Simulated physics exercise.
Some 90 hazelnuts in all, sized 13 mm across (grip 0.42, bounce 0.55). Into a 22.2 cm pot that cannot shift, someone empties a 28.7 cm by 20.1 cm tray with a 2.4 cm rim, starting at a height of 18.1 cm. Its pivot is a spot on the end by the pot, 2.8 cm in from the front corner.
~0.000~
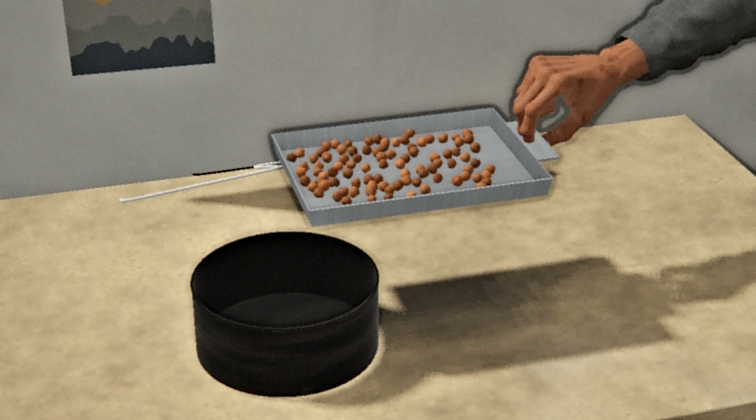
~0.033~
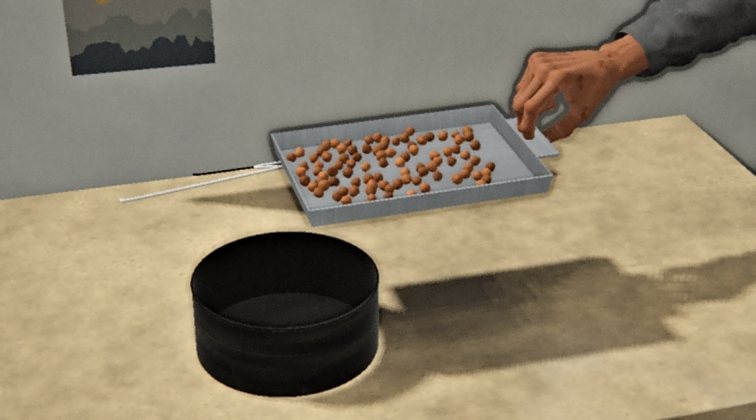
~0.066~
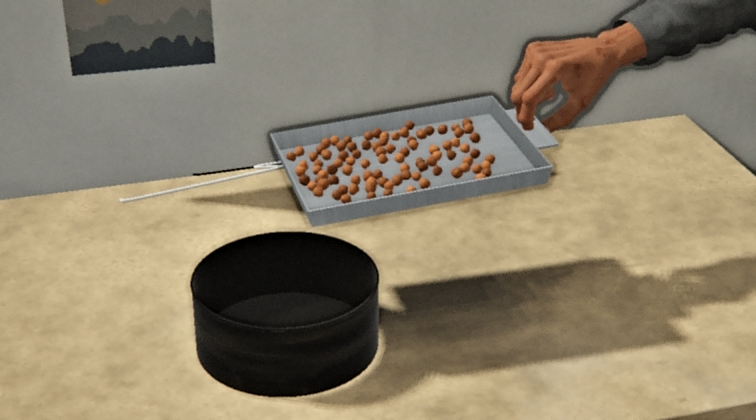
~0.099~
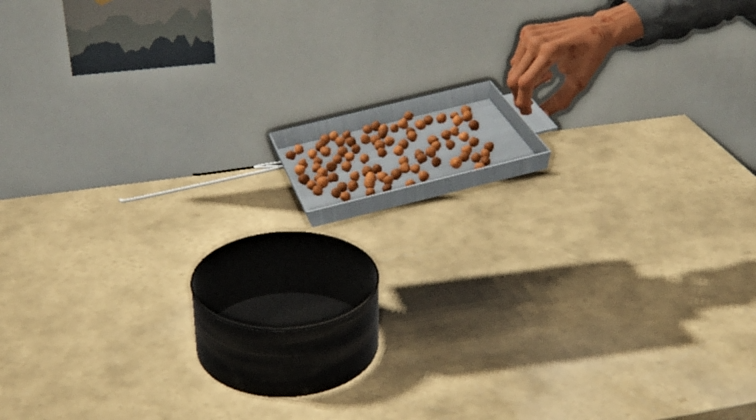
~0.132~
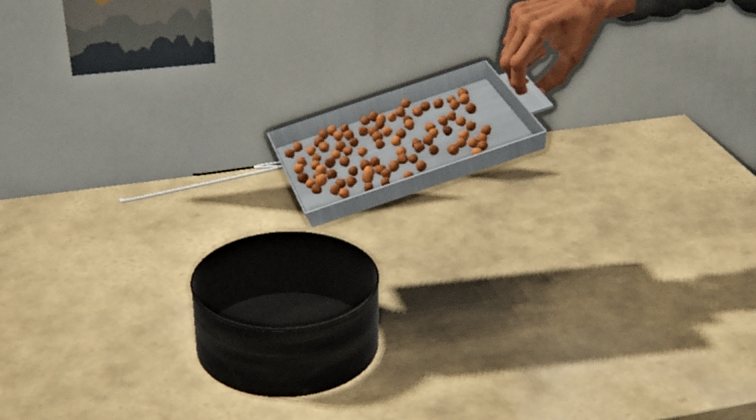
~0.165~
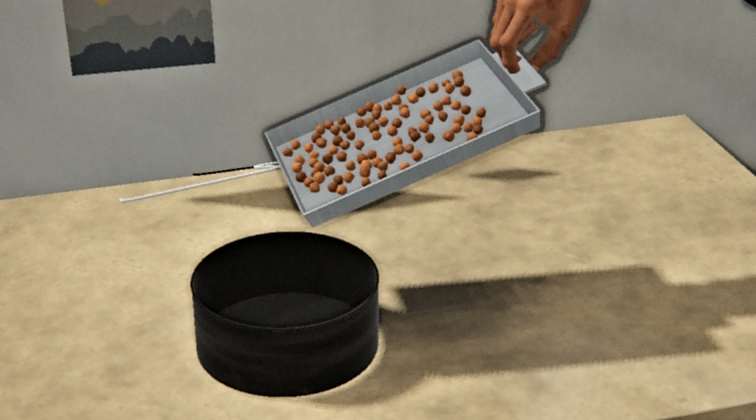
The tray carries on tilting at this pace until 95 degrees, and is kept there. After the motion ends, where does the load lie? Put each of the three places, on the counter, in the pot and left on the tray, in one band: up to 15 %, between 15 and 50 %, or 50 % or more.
Counter: Between 15 and 50 %; pot: 50 % or more; left on the tray: Up to 15 %.
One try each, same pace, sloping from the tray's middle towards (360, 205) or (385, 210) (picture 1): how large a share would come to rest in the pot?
Roughly 85 per cent on the first try and 70 per cent on the second.
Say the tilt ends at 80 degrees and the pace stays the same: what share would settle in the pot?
That would give about 40 per cent.
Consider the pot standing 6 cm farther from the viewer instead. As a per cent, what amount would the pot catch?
In that setup it would come to near 85 per cent.
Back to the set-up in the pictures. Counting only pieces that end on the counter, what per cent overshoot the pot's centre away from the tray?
It comes to near 100 percent.
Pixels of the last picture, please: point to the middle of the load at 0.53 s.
Approximately (275, 168) in the last view.
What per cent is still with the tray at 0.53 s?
Roughly 100 percent of the load, I'd say.
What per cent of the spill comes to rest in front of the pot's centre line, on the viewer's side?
Roughly 10 per cent.
After 0.38 s, tilt 58 degrees; the tray holds 100 %, the pot 0 %.
After 0.53 s, tilt 85 degrees; the tray holds 100 %, the pot 0 %.
Then, at 0.80 s, tilt 95 degrees; the tray holds 15 %, the pot 45 %.
At rest (2.1 s), counter 25 %, pot 75 %, tray 0 %.
